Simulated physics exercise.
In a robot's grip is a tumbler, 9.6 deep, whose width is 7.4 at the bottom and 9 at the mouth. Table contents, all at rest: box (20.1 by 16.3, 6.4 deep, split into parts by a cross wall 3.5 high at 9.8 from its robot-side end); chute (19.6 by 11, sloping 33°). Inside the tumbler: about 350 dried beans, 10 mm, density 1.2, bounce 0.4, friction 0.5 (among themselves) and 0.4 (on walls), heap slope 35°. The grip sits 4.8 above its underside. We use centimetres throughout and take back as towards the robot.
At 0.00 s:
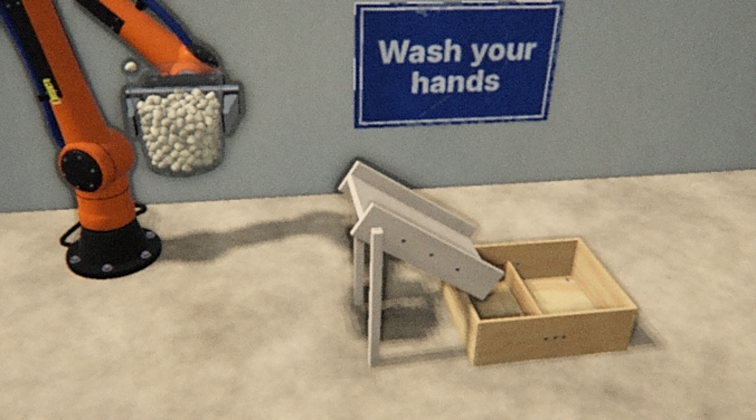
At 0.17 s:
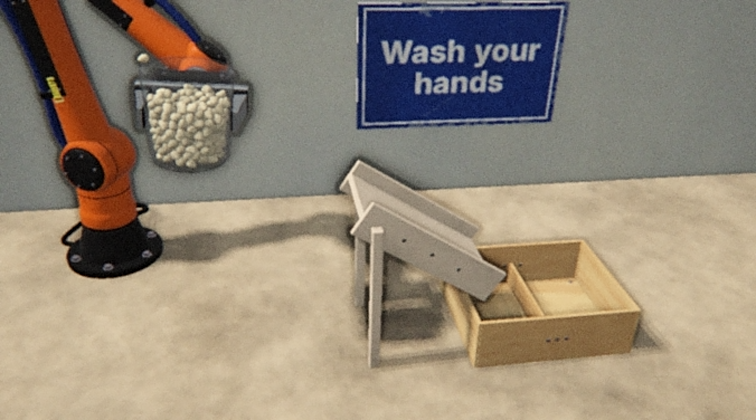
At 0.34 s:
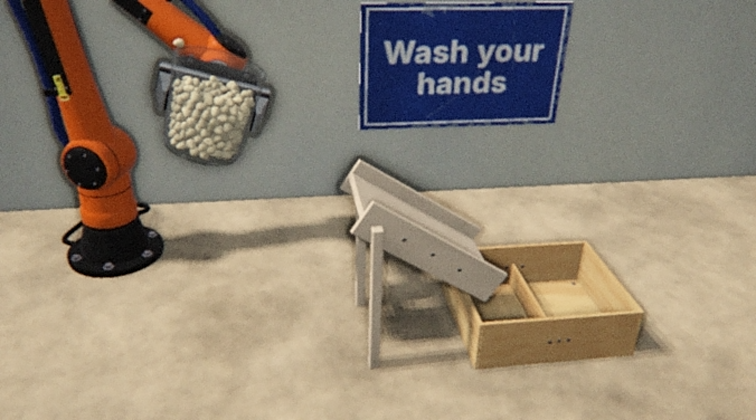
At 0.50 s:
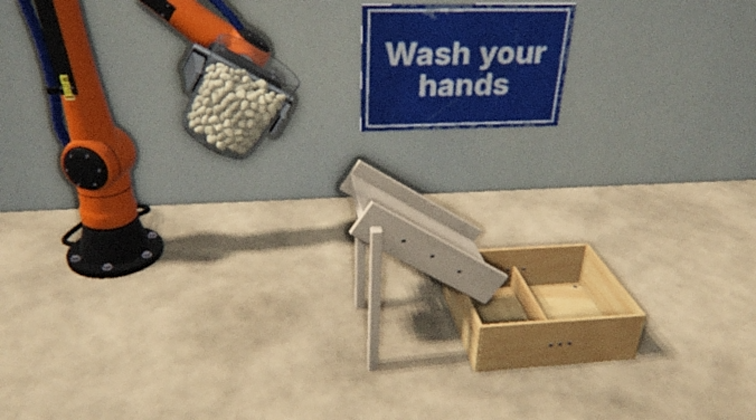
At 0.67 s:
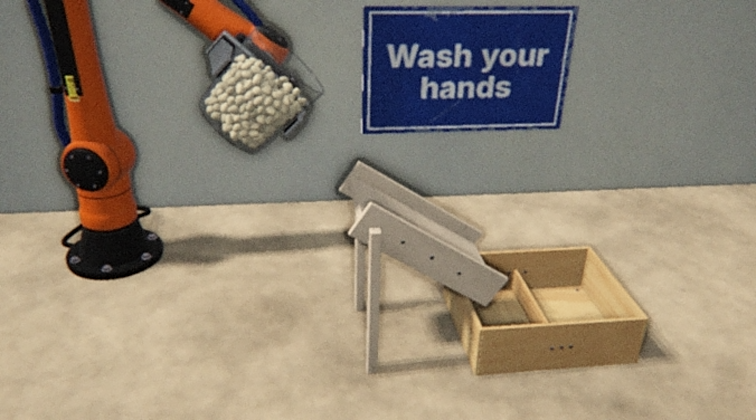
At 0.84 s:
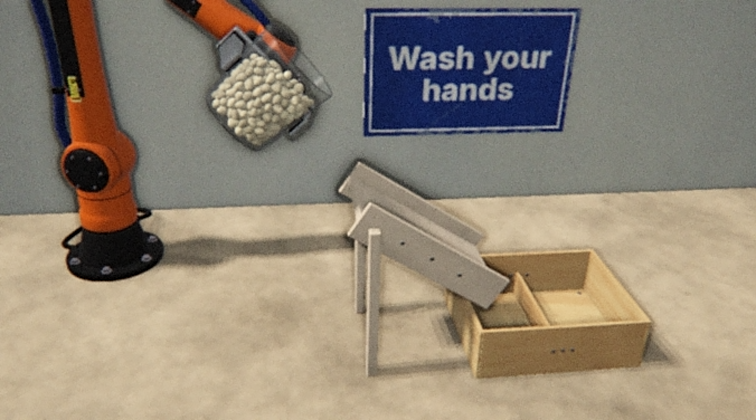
An orange robot arm holds a clear container packed with pale beans at the left of a plain room, viewed from the front and slightly above. A grey sloping chute on legs stands beside an open, divided wooden box at right, below a blue "Wash your hands" sign on the grey wall. The arm carries the container rightward, tilting it steadily toward the chute, while the view shifts very slightly.
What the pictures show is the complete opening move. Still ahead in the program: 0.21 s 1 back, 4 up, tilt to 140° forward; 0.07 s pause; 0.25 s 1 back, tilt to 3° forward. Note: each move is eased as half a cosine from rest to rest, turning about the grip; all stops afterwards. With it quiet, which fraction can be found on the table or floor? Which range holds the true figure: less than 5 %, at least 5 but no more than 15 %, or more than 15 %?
The true figure is more than 15 %.
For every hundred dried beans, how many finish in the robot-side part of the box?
I'd say some 5 per cent.
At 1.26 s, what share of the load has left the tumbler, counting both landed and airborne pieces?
Around 75 % has gone out so far.
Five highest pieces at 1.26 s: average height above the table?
Height: Some 38 cm.
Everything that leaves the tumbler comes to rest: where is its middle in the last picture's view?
I'd say somewhere near (368, 338) in the final view.
After 1.05 s, tilted 140° forward, highest piece 41 above the table; 333 in the tumbler, 17 on the chute or in flight.
After 1.26 s, tilted 55° forward, highest piece 38 above the table; 98 on the table or floor, 84 in the tumbler, 168 on the chute or in flight.
After 1.57 s, tilted 3° forward, highest piece 39 above the table; 207 on the table or floor, 69 in the tumbler, 32 in the far-side part, 27 in the robot-side part, 15 on the chute or in flight.
After 2.62 s, tilted 3° forward, highest piece 35 above the table; 212 on the table or floor, 69 in the tumbler, 45 in the far-side part, 24 in the robot-side part.
At rest, 212 on the table or floor, 69 in the tumbler, 45 in the far-side part, 24 in the robot-side part. That is 61 % on the table or floor.
